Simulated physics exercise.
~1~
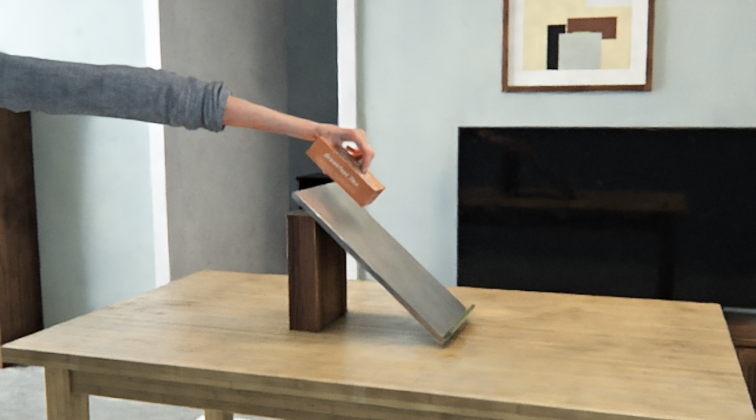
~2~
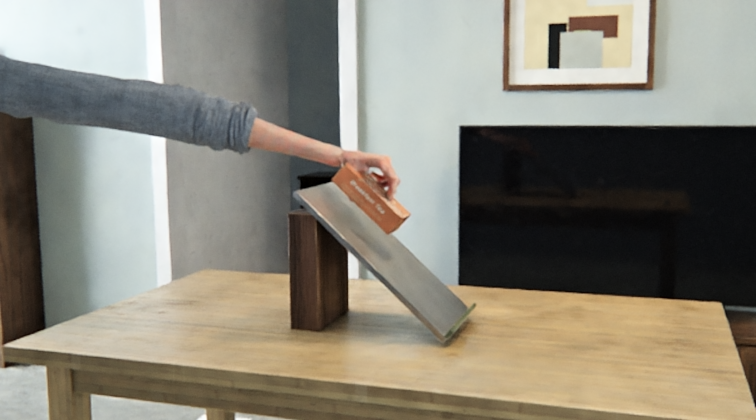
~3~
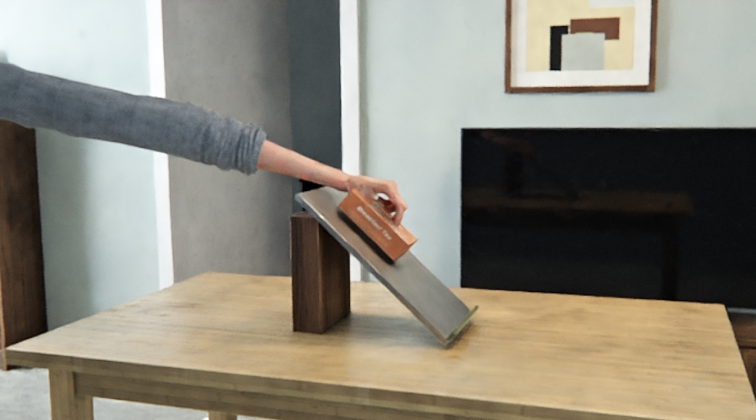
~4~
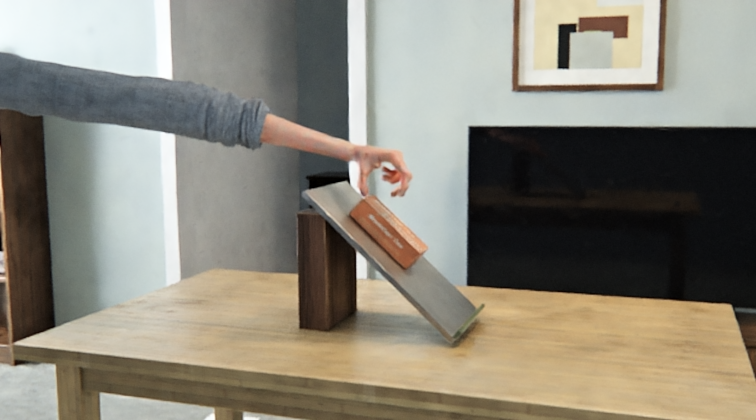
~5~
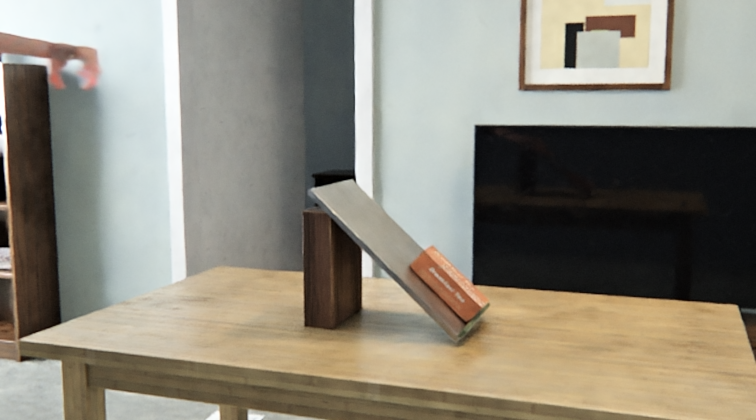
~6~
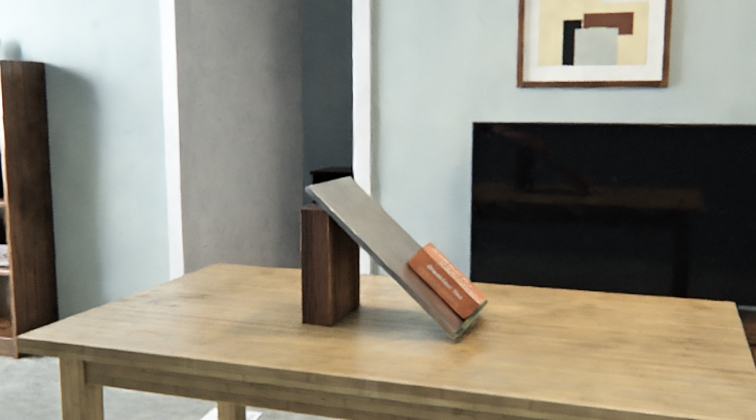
A hand lowering an orange carton onto a sloping board and letting go, the carton sliding down to rest at the bottom.
